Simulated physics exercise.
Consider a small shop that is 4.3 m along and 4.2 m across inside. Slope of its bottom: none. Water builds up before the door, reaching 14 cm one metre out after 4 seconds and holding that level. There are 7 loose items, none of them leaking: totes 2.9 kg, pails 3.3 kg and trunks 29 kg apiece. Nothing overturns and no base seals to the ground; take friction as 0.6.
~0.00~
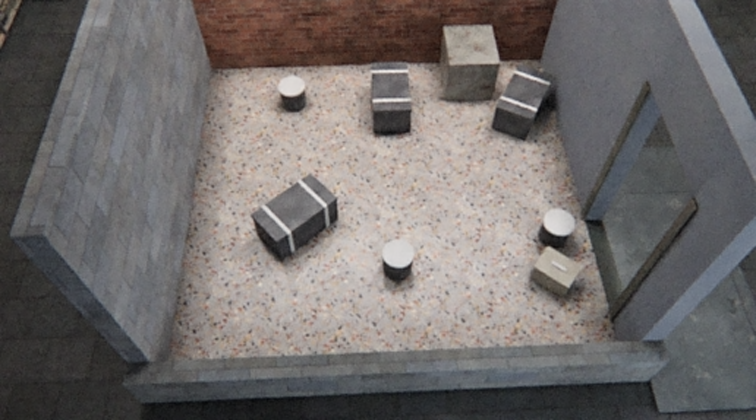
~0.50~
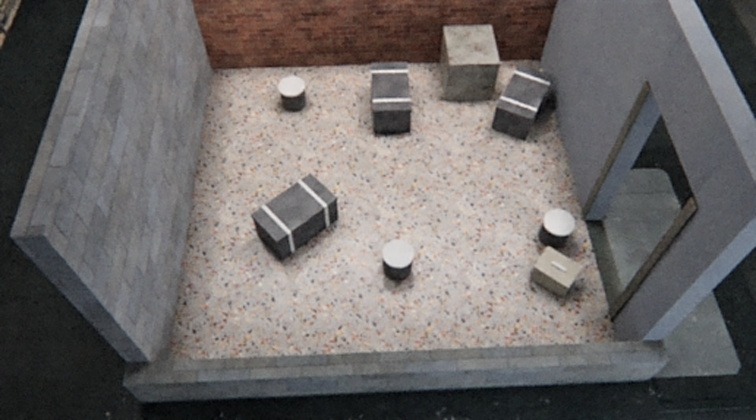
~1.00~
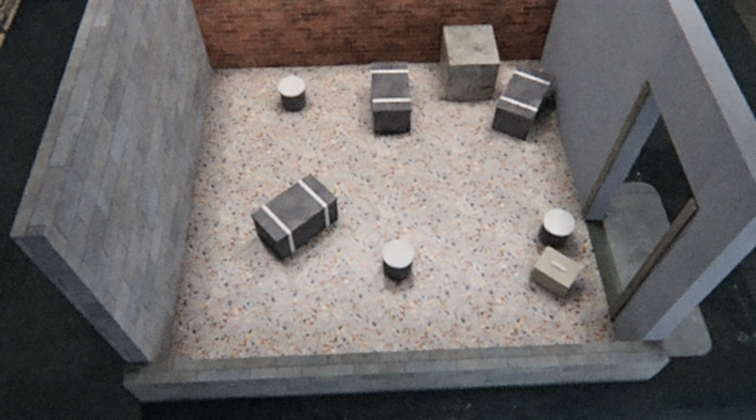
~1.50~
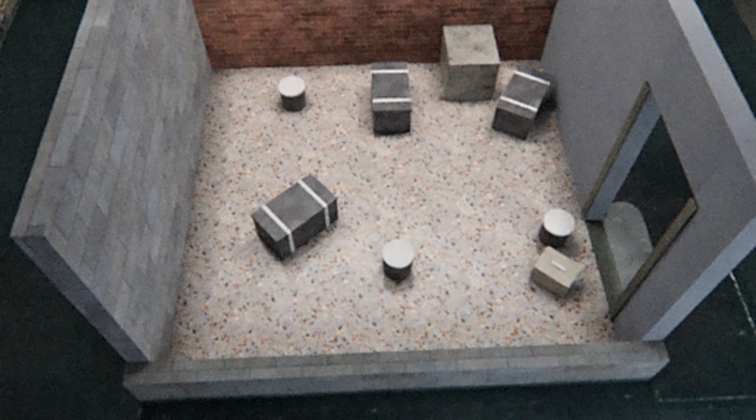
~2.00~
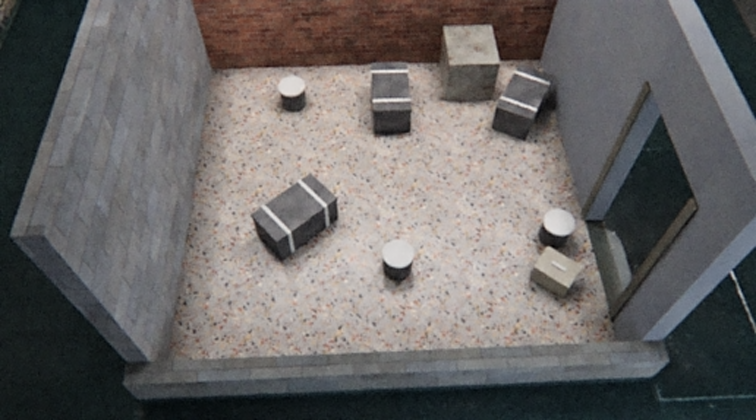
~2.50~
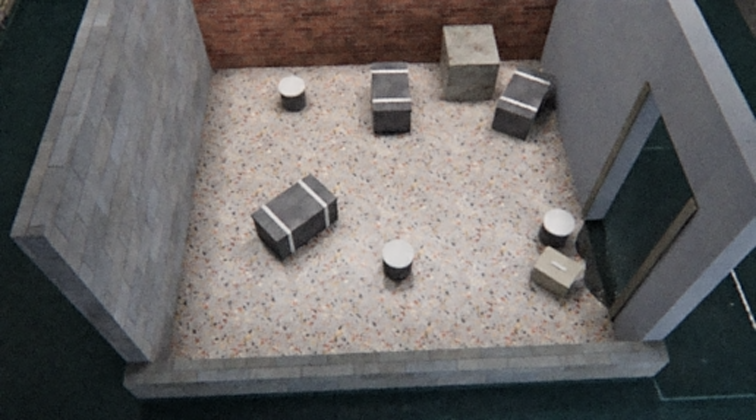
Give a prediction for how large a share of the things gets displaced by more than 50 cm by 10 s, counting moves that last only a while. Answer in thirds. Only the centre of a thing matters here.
One to two thirds.
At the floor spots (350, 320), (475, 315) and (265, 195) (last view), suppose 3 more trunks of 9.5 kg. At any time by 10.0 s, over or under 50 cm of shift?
For each in turn I get a greater distance, a greater distance and a smaller distance.
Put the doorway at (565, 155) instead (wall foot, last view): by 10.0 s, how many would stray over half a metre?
1.
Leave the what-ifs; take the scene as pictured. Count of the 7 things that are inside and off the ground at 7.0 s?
Count: 1.
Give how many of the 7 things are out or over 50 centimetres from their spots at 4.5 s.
By then the count is 1.
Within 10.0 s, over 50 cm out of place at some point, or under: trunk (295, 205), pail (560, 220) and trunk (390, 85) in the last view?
First not as far, then farther, then not as far.
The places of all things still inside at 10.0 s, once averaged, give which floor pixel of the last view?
The centre is close to (355, 166).
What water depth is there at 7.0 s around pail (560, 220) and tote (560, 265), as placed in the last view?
Roughly 2 and 3 cm.
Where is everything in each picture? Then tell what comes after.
A tote at (558, 267), on the bottom; a pail at (398, 253) rests on the ground; 0.0 m2 under water; 0 of 7 have shifted, in the first frame.
A tote at (558, 267) rests on the ground; a pail at (398, 253) rests on the ground; 0.0 m2 under water; 0 of 7 have shifted, in the second frame.
A tote at (558, 267) rests on the ground; a pail at (398, 253) rests on the ground; water covers 0.0 m2; 0 of 7 have shifted, in the third frame.
A tote at (558, 267) rests on the ground; a pail at (398, 253) rests on the ground; water covers 0.0 m2; 0 of 7 have shifted, in the fourth frame.
A tote at (558, 267) rests on the ground; a pail at (398, 253), on the bottom; 0.0 m2 under water; 0 of 7 have shifted, in the fifth frame.
A tote at (558, 267), on the bottom; a pail at (398, 253) rests on the ground; water covers 0.1 m2; 0 of 7 have shifted, in the sixth frame.
After 3.5 s 0 of 7 are over 50 cm from their spots; 0 afloat.
After 4.5 s 1 of 7 are over 50 cm from their spots; 0 afloat.
After 7.0 s 3 of 7 are over 50 cm from their spots; 1 afloat.
After 10.0 s 3 of 7 are over 50 cm from their spots, and 3 have been at some point; 1 afloat.
